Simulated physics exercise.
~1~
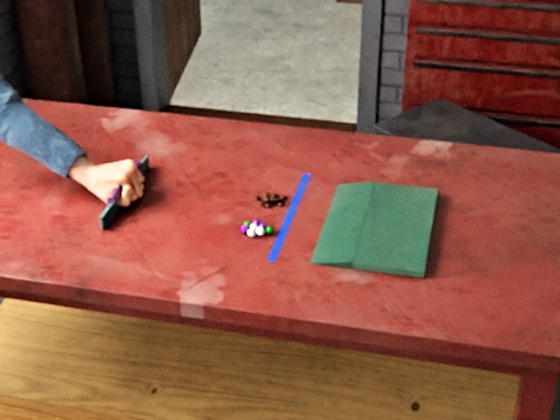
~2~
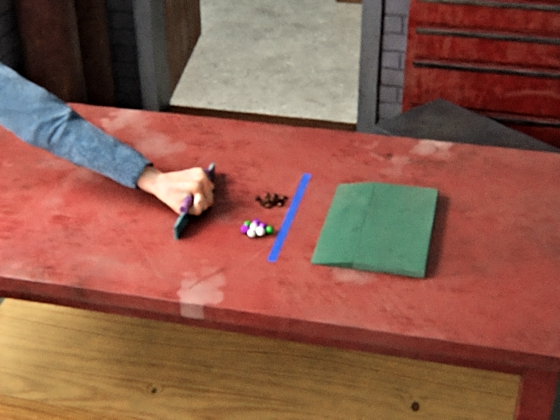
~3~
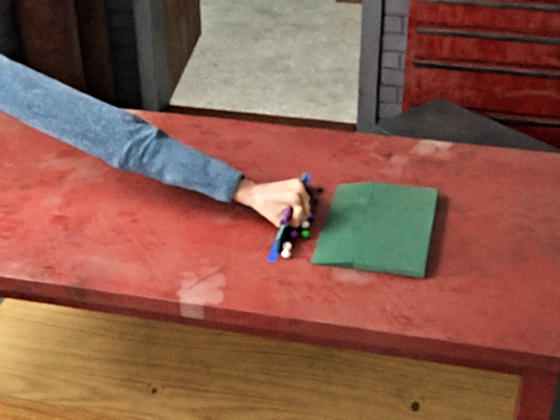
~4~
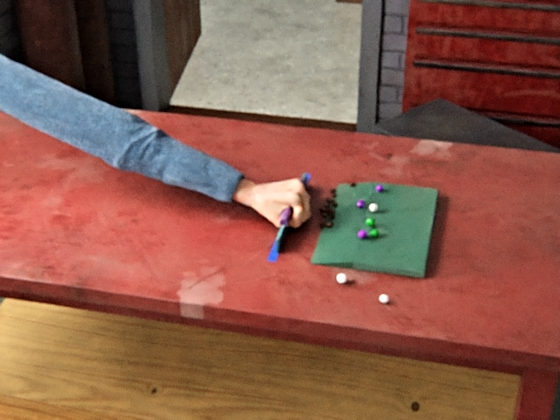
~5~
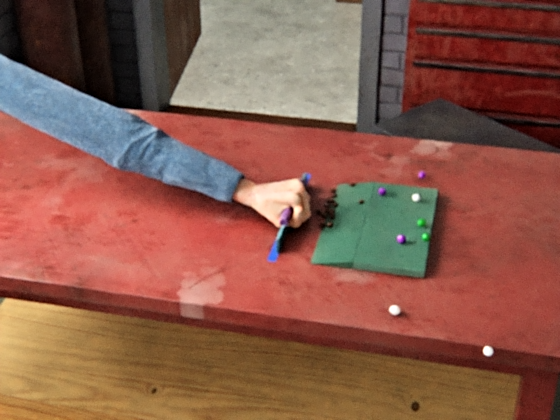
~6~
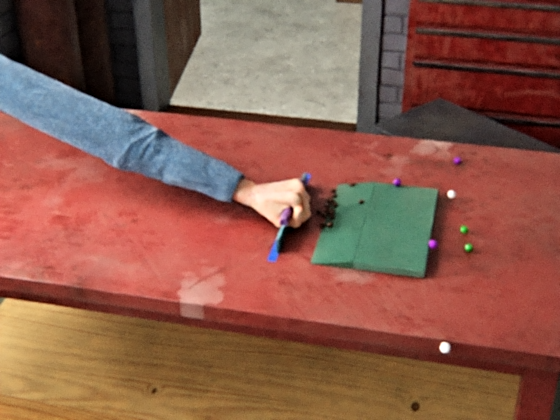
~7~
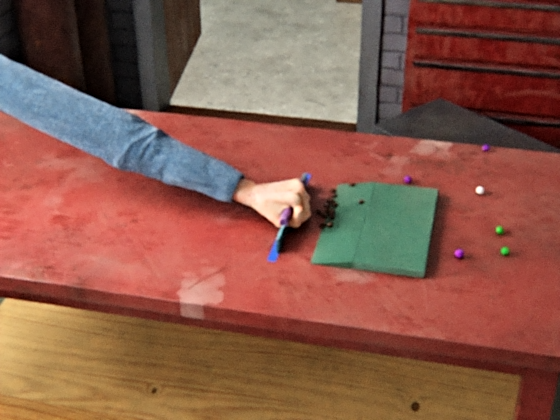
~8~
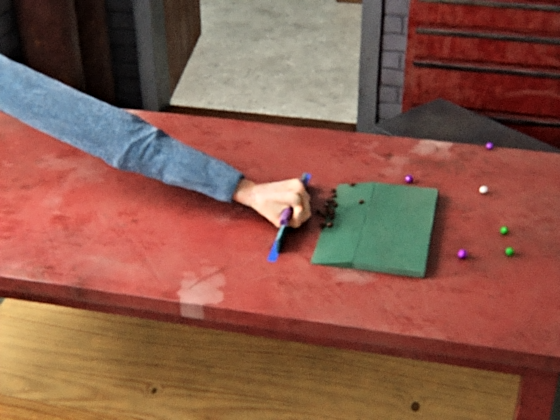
A hand sweeps beads right with a scraper; bright ones cross the green ramp, dark ones stall.
